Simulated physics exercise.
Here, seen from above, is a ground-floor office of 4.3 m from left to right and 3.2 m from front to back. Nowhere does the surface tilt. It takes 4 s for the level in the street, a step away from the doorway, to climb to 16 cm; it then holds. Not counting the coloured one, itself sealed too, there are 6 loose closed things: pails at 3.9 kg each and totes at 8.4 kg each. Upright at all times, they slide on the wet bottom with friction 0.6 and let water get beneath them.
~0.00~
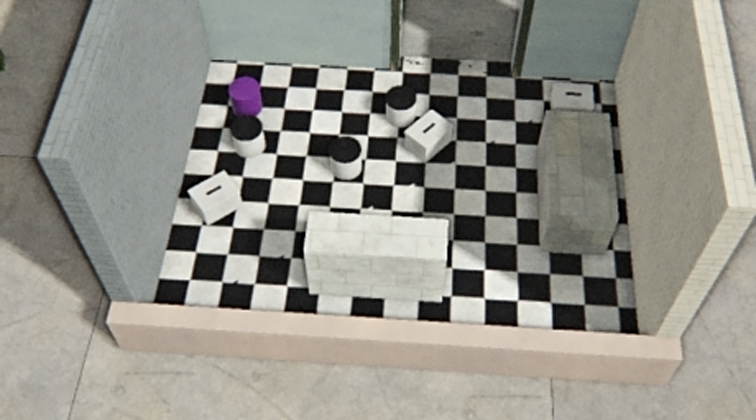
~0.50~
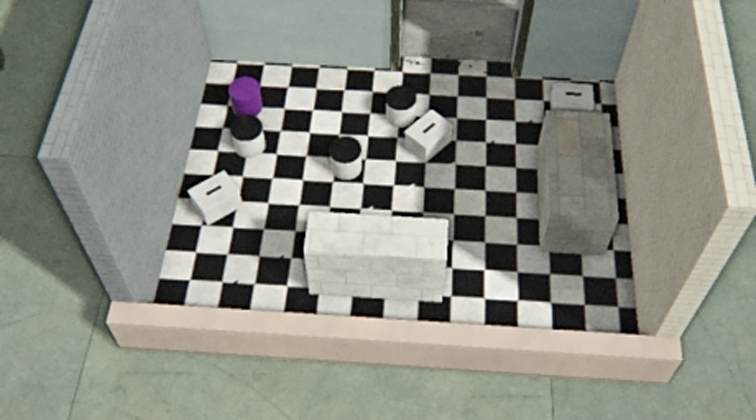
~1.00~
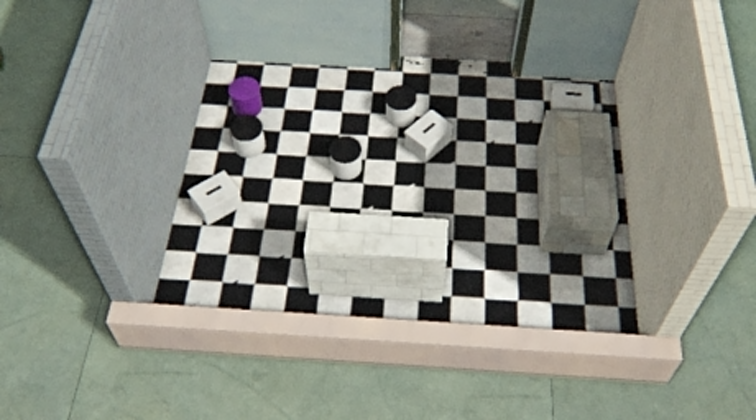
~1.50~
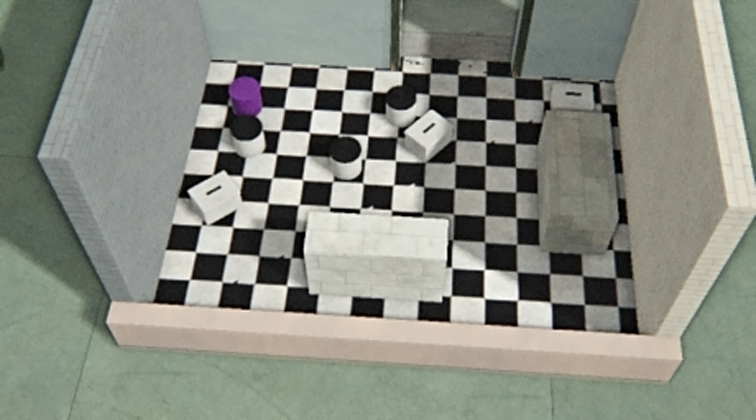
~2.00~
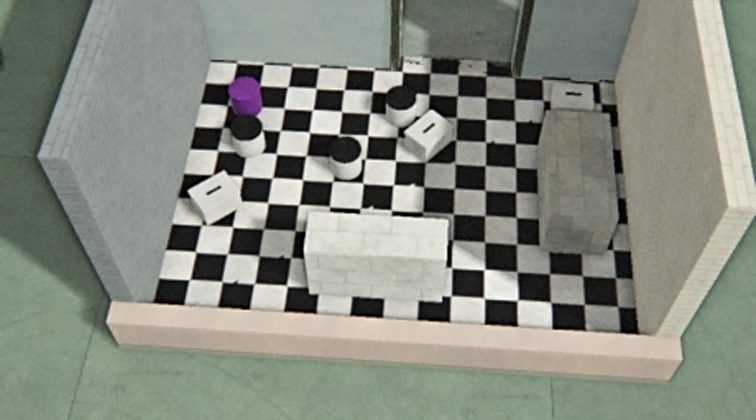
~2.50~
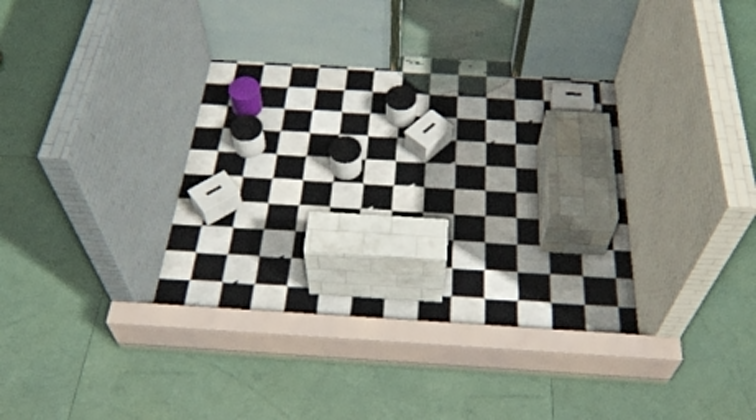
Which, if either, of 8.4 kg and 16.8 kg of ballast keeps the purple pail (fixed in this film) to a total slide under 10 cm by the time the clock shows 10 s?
It looks like the smaller mass already suffices.
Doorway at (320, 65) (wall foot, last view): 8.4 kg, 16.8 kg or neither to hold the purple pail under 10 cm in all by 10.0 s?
If so, even the lighter mass works.
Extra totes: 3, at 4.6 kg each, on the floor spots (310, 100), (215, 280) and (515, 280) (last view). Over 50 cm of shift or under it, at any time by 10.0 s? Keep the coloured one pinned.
In the order given, within the mark, then within the mark, and last beyond the mark.
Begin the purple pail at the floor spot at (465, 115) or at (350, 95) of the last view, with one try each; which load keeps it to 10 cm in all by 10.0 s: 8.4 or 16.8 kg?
Heavier load only; any load.
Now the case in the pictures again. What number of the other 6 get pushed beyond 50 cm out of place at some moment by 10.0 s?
The total is 3.
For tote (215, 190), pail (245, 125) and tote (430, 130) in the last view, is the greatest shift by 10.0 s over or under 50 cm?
First stays inside, then stays inside, then exceeds it.
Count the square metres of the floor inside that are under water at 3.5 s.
Near 1.5 m2 in all.
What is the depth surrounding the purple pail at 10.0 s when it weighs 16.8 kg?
Something like 2 centimetres.
After 3.5 s the purple pail would be 0 cm from its start with 8.4 kg and 0 cm from its start with 16.8 kg; 0 cm of water round it then.
After 4.5 s the purple pail would be 0 cm from its start with 8.4 kg and 0 cm from its start with 16.8 kg; 0 cm of water round it then.
After 7.0 s the purple pail would be 0 cm from its start with 8.4 kg and 0 cm from its start with 16.8 kg; 1 cm of water round it then.
After 10.0 s the purple pail would be 0 cm from its start with 8.4 kg and 0 cm from its start with 16.8 kg; 2 cm of water round it then.
